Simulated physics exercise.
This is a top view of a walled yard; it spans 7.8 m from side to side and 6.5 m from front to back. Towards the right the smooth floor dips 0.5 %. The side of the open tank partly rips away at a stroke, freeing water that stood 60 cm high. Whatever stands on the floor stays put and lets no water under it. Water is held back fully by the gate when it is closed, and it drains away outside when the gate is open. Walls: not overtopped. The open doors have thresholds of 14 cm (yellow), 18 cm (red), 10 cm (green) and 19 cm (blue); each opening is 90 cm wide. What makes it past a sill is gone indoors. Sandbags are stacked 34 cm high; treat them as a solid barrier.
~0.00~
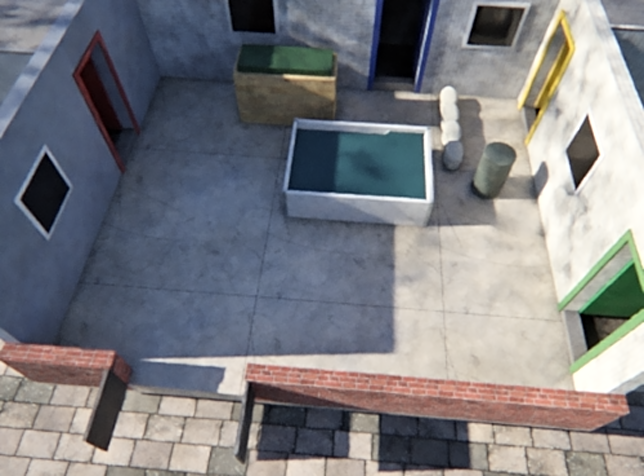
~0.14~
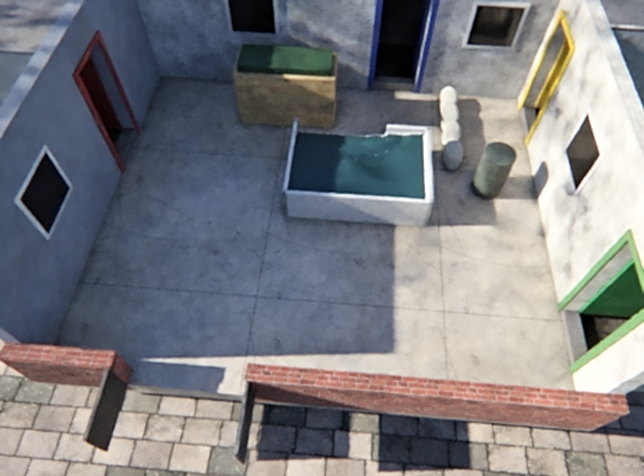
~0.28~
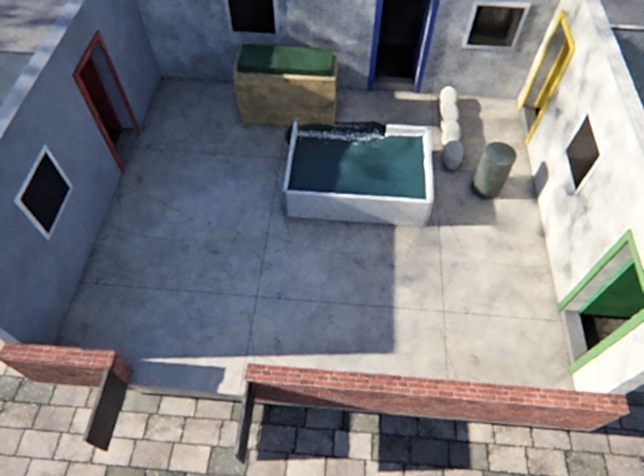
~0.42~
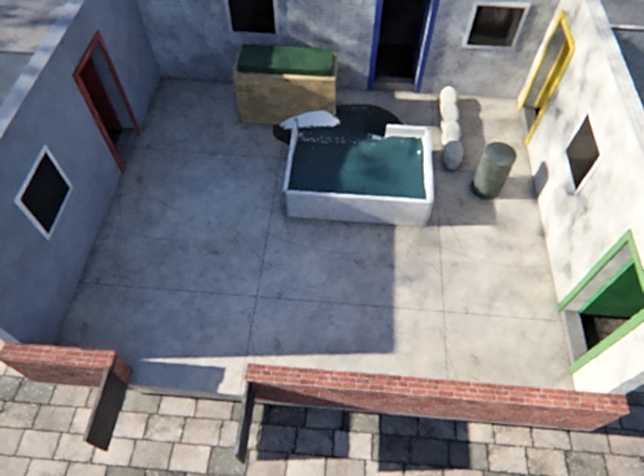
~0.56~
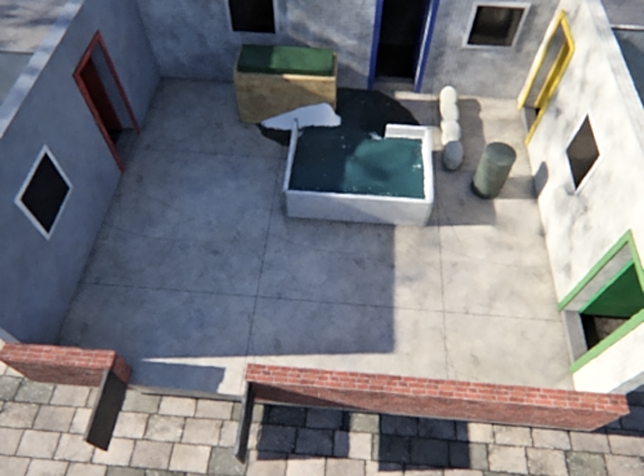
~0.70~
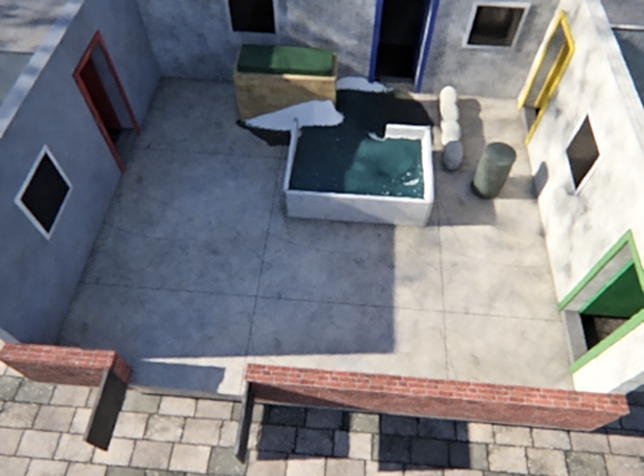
Water pours out the far side of the open tank and spreads across the floor.
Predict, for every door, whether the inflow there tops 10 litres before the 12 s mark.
Prediction: At the yellow door it falls short of 10 litres; at the red door it falls short of 10 litres; at the green door it falls short of 10 litres; at the blue door it tops 10 litres.
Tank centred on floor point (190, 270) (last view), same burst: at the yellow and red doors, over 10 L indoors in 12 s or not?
So the yellow door keeps within it and the red door keeps within it.
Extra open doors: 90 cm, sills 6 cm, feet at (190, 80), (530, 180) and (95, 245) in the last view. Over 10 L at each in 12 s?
In sequence the answers are more than that, less than that and less than that.
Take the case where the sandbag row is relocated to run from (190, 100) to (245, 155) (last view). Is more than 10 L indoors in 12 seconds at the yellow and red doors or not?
Well, the yellow one ends up more than allowed and the red one ends up within bounds.
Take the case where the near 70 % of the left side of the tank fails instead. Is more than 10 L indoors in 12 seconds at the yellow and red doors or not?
With respect to that limit, yellow ends up inside it, red ends up outside it.
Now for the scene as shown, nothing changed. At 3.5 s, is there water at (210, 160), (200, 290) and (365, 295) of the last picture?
First spot soaked, second bone dry, third bone dry.
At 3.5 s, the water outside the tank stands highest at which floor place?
Close to pixel (433, 105).
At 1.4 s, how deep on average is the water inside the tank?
Depth, averaged: Around 34 centimetres.
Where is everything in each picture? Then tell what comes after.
The open tank at (359, 161) is whole and still, 60 cm deep, in the first picture.
The front is at a hidden place, 0.9 m from the gap on the open tank's far side; 0.4 m2 of floor is under water; 60 cm left at the back of the open tank, in the second picture.
The front is at (292, 130), 1.1 m from the gap on the open tank's far side; 1.2 m2 of floor is under water; 60 cm left at the back of the open tank, in the third picture.
The front is at (278, 125), 1.4 m from the gap on the open tank's far side; 2.1 m2 of floor is under water; 58 cm left at the back of the open tank, in the fourth picture.
Water pours out on the open tank's far side and has run 1.9 m, to (368, 90); typically 9 cm deep outside, 51 cm at the open tank's back, in the fifth picture.
The front is at (402, 92), 2.2 m from the gap on the open tank's far side; 3.7 m2 of floor is under water; 53 cm left at the back of the open tank, in the sixth picture.
After 1.4 s water covers 15 % of the floor and is deepest (42 cm) near (357, 89); yellow door not reached, red door not reached, green door not reached, blue door 30 cm at the sill, 12 L in.
After 2.2 s water covers 30 % of the floor and is deepest (37 cm) near (433, 105); yellow door 11 cm at the sill, 0 L in, red door 19 cm at the sill, 0 L in, green door not reached, blue door 26 cm at the sill, 52 L in.
After 3.5 s water covers 45 % of the floor and is deepest (24 cm) near (433, 105); yellow door 11 cm at the sill, 3 L in, red door 12 cm at the sill, 1 L in, green door not reached, blue door 22 cm at the sill, 66 L in.
After 7.0 s water covers 80 % of the floor and is deepest (14 cm) near (162, 76); yellow door 5 cm at the sill, 4 L in, red door 6 cm at the sill, 1 L in, green door 6 cm at the sill, 0 L in, blue door 11 cm at the sill, 71 L in.
After 12.0 s water covers 95 % of the floor and is deepest (8 cm) near (338, 386); yellow door 4 cm at the sill, 4 L in, red door 3 cm at the sill, 1 L in, green door 5 cm at the sill, 0 L in, blue door 6 cm at the sill, 71 L in.
